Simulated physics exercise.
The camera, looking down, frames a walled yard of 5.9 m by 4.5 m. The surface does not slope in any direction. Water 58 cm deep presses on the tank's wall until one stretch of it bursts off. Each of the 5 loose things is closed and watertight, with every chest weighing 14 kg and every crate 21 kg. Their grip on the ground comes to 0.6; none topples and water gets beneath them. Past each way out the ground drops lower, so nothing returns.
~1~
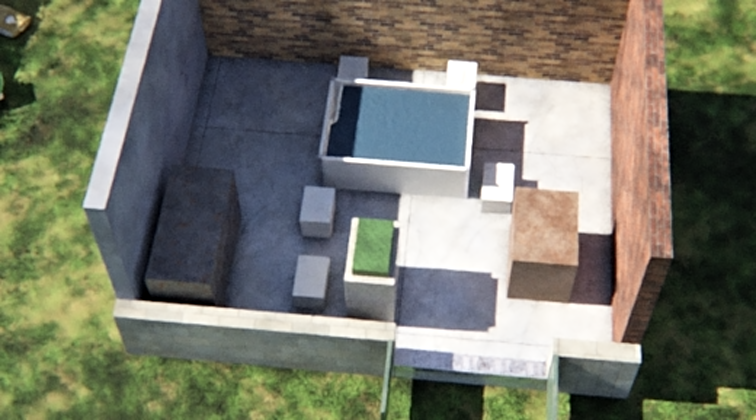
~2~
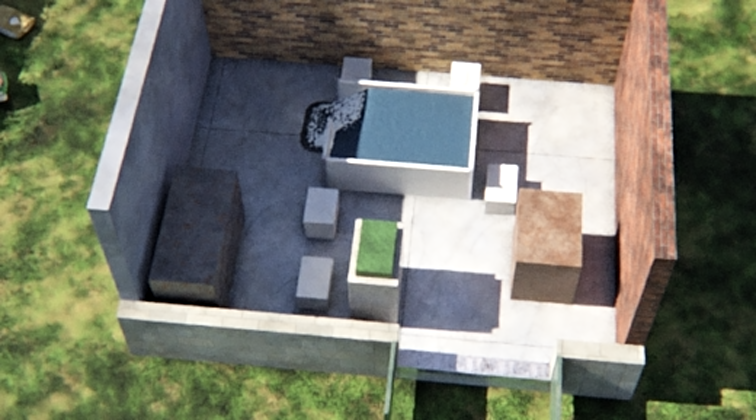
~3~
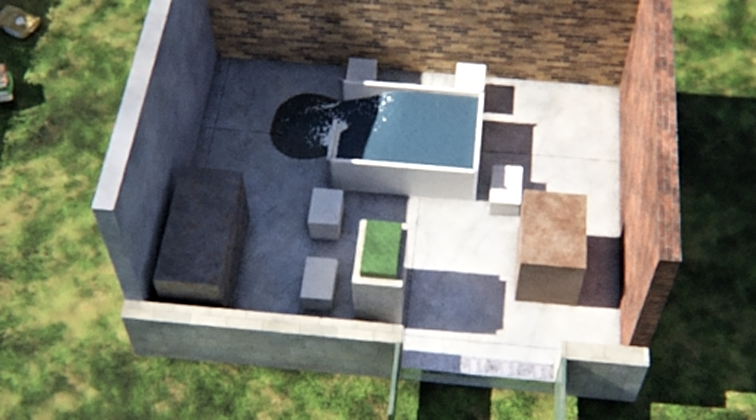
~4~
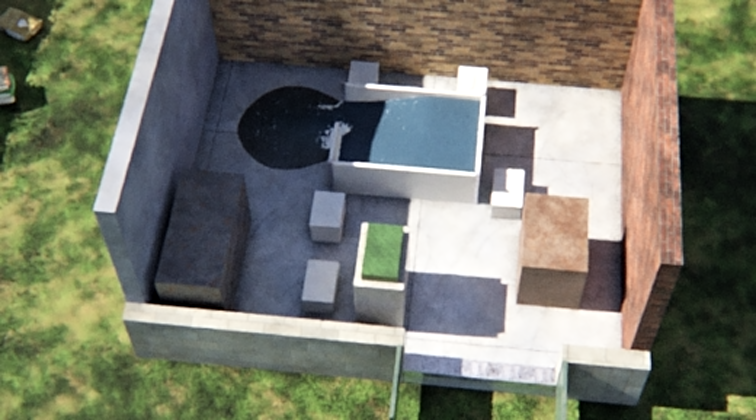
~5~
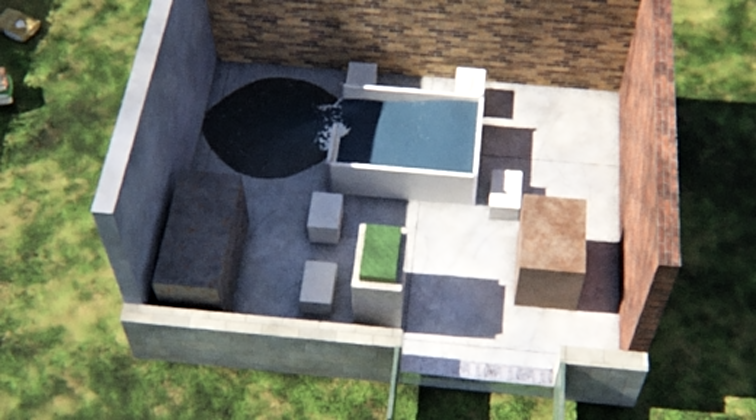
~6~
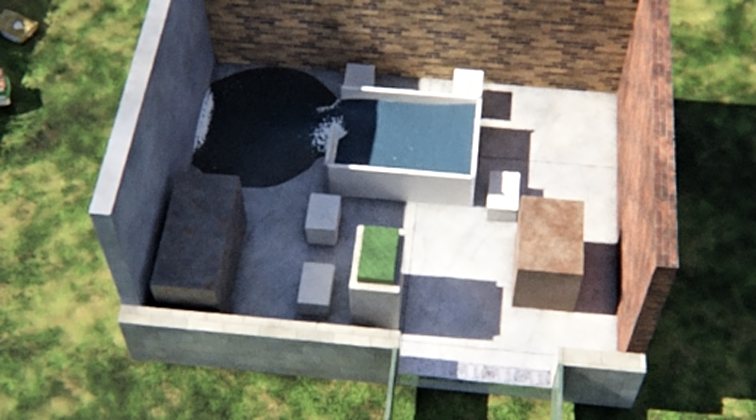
In the video, seen from above, water pours from the left end of a raised rectangular pool in a walled yard and spreads as a dark, rounded puddle toward the left wall, reaching it while the surrounding blocks stay put.
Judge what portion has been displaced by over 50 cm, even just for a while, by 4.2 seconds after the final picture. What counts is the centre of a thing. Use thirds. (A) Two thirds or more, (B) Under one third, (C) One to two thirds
One to two thirds (C).
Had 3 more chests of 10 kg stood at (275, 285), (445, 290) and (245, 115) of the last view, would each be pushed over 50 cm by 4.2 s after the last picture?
Well, in turn they are below that, below that and above that.
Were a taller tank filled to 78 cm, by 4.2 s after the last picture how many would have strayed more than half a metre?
That would make 3 of them.
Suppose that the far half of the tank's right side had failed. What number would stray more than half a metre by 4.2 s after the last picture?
That would give 1.
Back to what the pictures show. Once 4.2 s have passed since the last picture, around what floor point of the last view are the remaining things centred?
Somewhere near (437, 187).
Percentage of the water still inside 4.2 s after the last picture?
Still held: Near 100 %.
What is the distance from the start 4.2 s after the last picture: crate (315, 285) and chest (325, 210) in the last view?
Respectively, 0 centimetres and 120 centimetres.
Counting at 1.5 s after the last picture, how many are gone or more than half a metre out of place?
0 in all.
Then, 0.4 s after the last picture 0 of 5 are over 50 cm from their spots; 0 afloat.
Then, 1.5 s after the last picture 0 of 5 are over 50 cm from their spots; 0 afloat.
Then, 2.8 s after the last picture 0 of 5 are over 50 cm from their spots; 0 afloat.
Then, 4.2 s after the last picture 2 of 5 are over 50 cm from their spots, and 2 have been at some point; 1 afloat.
